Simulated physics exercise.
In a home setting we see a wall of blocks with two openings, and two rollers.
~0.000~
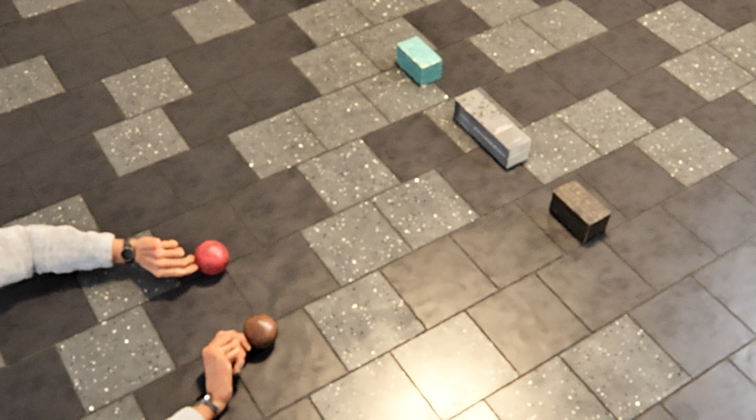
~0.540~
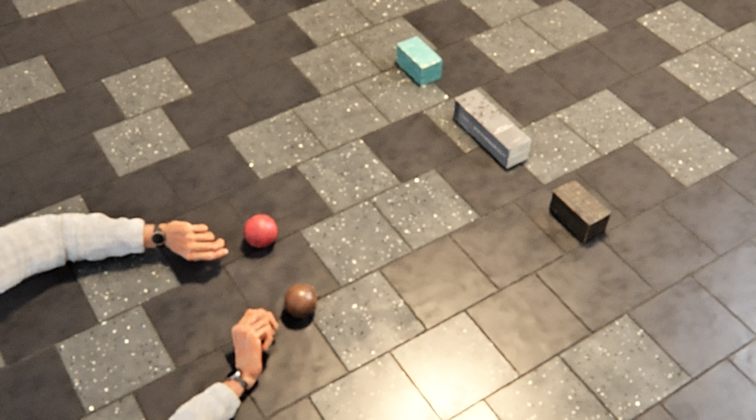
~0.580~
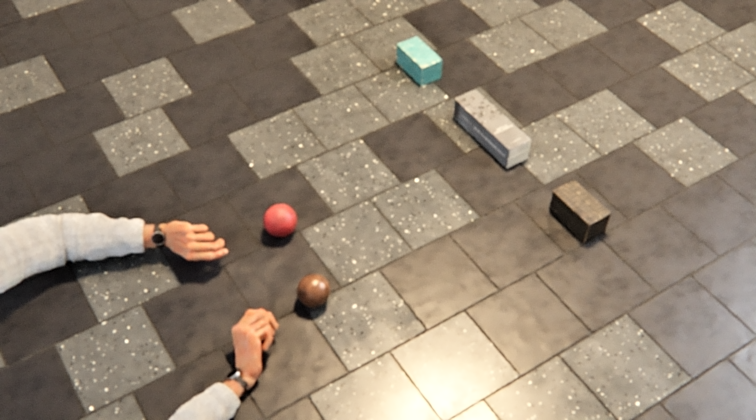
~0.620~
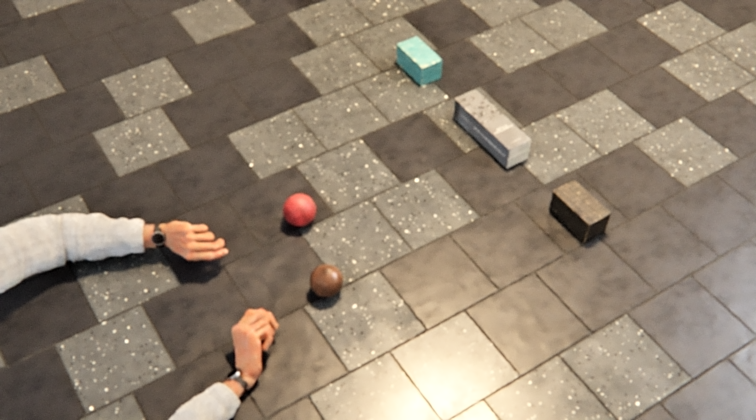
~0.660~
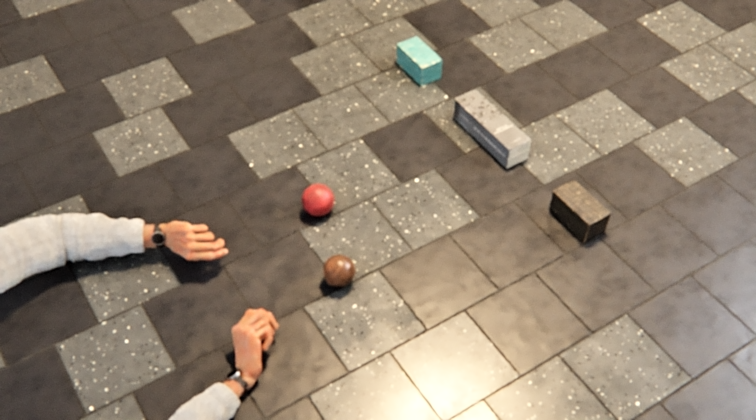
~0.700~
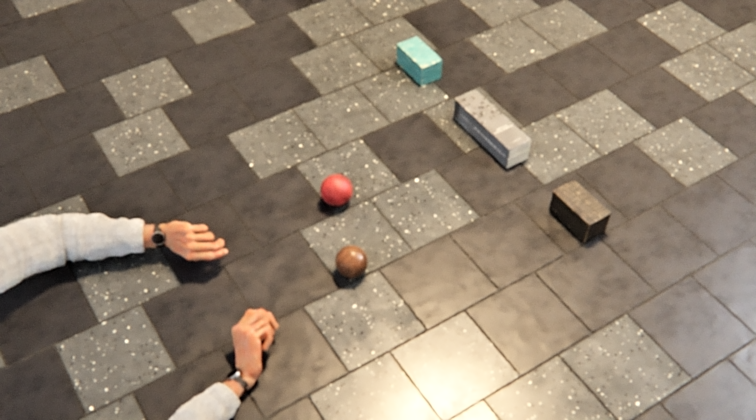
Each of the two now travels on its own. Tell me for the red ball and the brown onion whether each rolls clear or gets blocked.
At the end, the red ball is blocked; the brown onion is blocked.
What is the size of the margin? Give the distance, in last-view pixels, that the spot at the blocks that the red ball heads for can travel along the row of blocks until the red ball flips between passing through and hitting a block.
About 24 pixels to the left.
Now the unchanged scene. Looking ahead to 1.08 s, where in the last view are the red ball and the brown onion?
Predicted centres: Red ball roughly (450, 126), brown onion roughly (455, 182).
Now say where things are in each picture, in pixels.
Red ball (211, 258) under the hand; brown onion (260, 332) under the hand; turquoise block (419, 61), in the first frame.
Red ball (261, 231); brown onion (301, 301), in the second frame.
Red ball (280, 220); brown onion (314, 291), in the third frame.
Red ball (299, 210); brown onion (327, 281), in the fourth frame.
Red ball (318, 200); brown onion (339, 271), in the fifth frame.
Red ball (336, 190); brown onion (352, 262); black block (579, 211), in the sixth frame.
After 1.08 s, red ball coming back near (449, 126); brown onion heading on near (455, 182).
In the end (2.3 s), the red ball hits a block; the brown onion hits a block.
